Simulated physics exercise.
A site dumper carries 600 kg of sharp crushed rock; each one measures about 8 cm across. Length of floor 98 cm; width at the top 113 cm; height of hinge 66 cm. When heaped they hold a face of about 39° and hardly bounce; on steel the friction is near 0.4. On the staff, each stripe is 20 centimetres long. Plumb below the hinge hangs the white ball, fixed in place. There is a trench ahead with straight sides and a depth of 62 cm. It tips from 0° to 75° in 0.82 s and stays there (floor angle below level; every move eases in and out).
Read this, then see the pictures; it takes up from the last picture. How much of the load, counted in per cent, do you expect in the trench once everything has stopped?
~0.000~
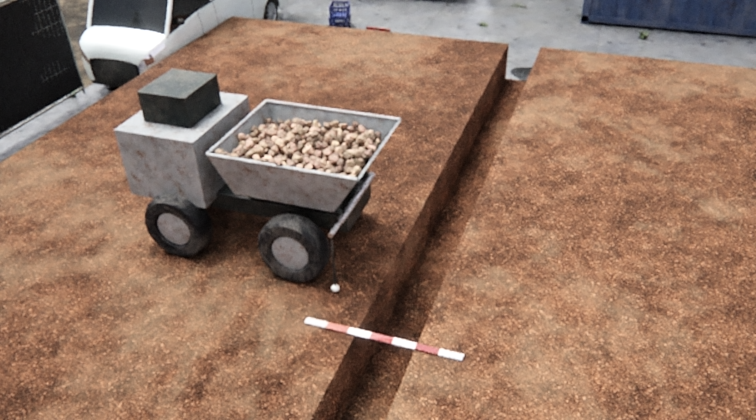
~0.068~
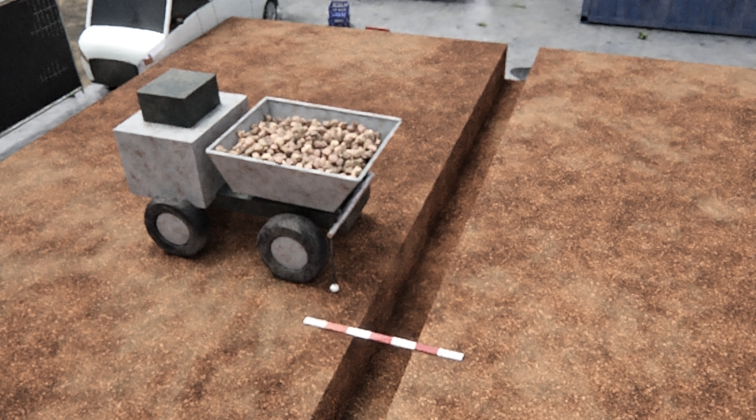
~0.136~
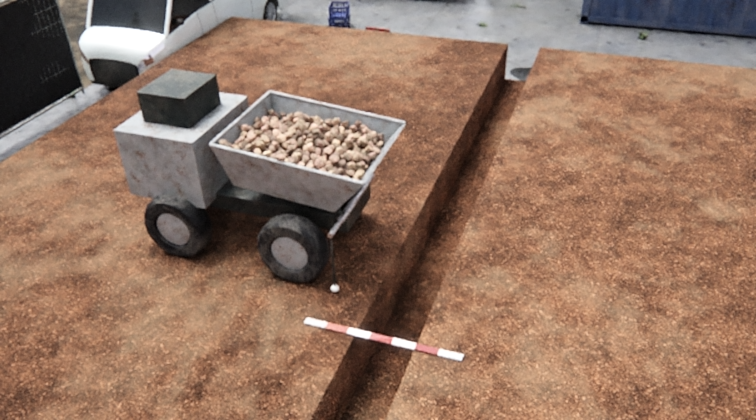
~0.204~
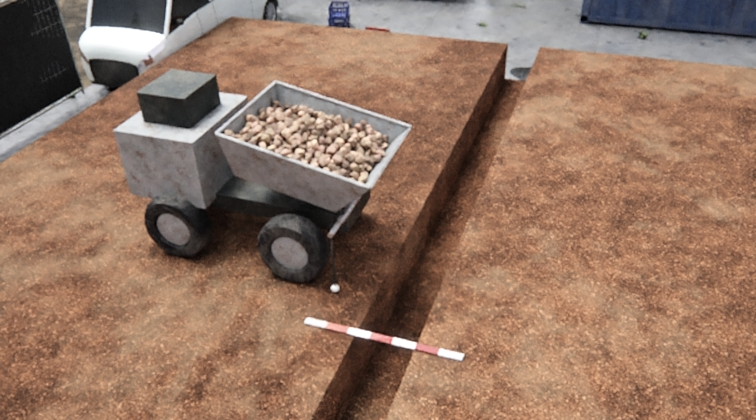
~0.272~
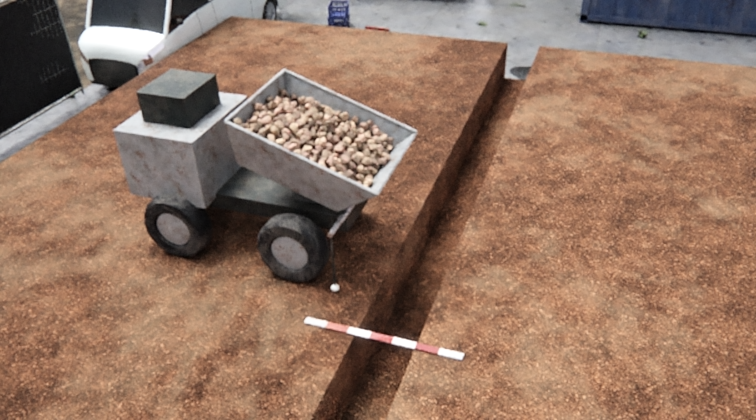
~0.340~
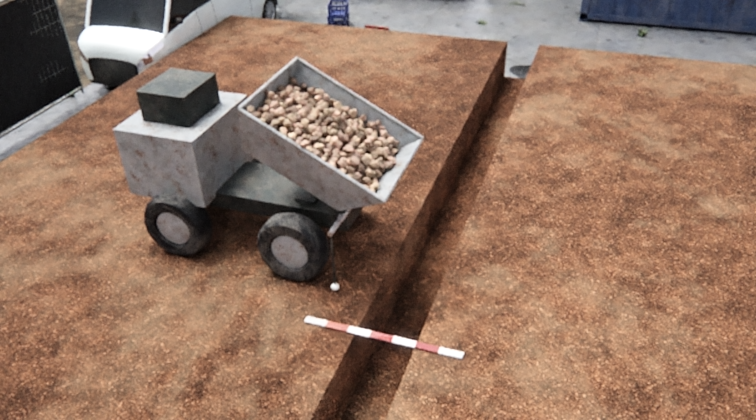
I expect around 40 per cent in the trench.
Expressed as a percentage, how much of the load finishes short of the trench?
Roughly 0 per cent.
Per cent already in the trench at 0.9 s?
Roughly 5 percent of the load.
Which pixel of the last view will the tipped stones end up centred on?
Around (466, 270).
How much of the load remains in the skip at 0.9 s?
Roughly 90 per cent is still inside.
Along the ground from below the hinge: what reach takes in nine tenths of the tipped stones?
About 180 cm ahead of the hinge.
After 0.6 s the floor is at 64°; 100 % in the skip; the foremost stones are at (400, 207).
After 0.9 s the floor is at 75°; 90 % in the skip, 6 % in the trench, 4 % past the trench; the foremost stones are at (457, 254).
After 1.3 s the floor is at 75°; 36 % in the skip, 11 % in the trench, 53 % past the trench; the foremost stones are at (556, 301).
After 3.9 s the floor is at 75°; 5 % in the skip, 38 % in the trench, 57 % past the trench; the foremost stones are at (746, 319).
